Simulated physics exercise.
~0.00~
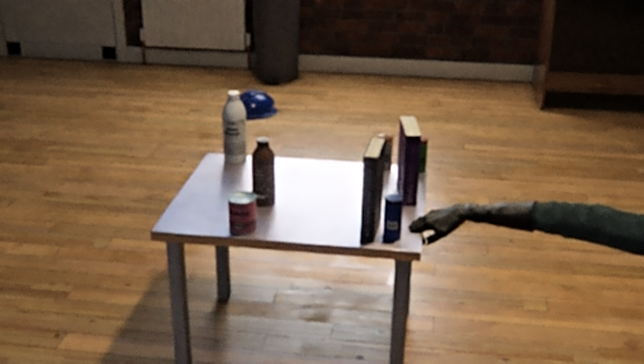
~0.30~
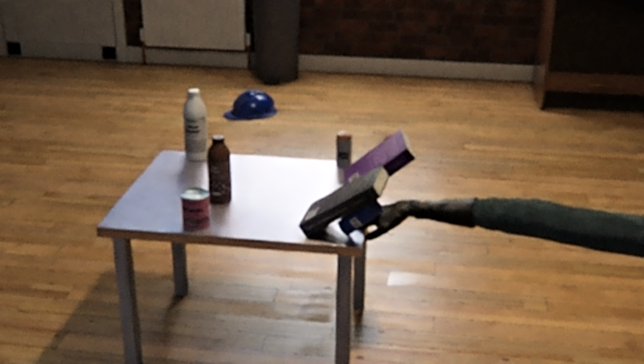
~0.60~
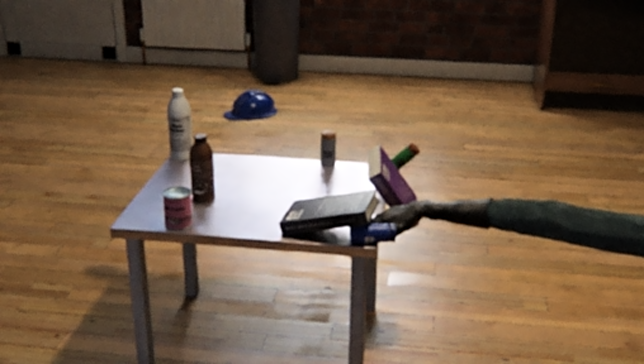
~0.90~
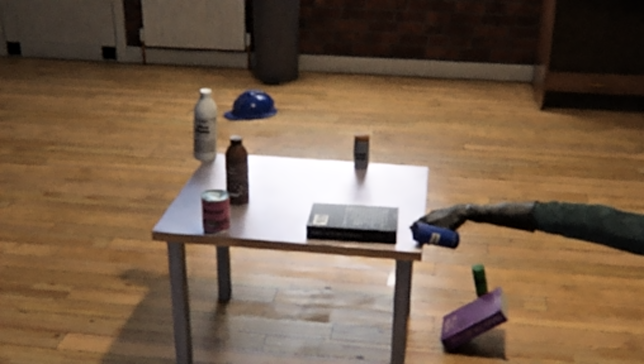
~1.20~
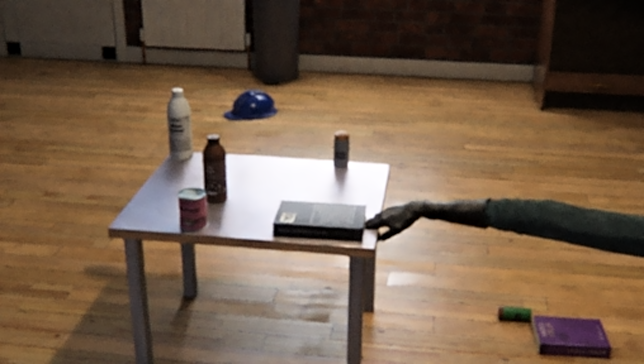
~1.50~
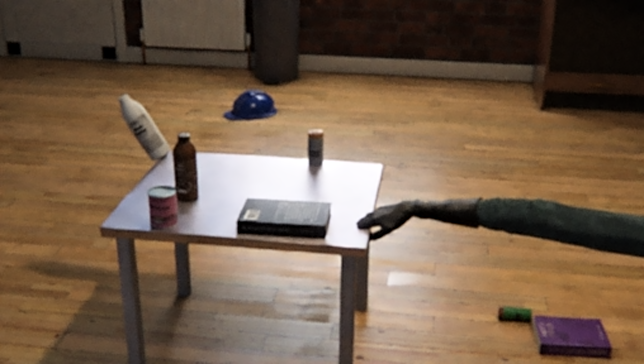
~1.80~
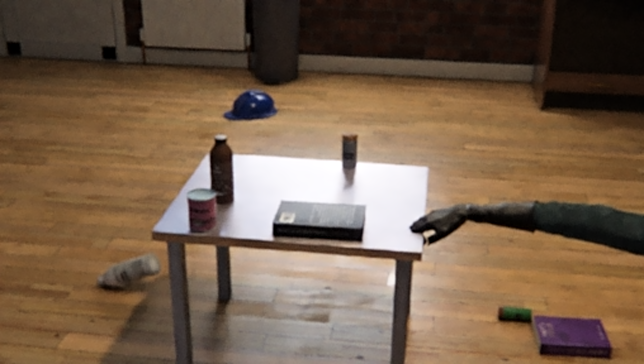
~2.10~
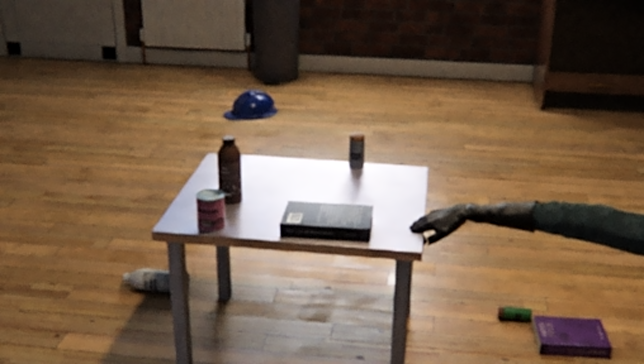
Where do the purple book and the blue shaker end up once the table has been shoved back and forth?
Both end up off the table, having gone over its edge.
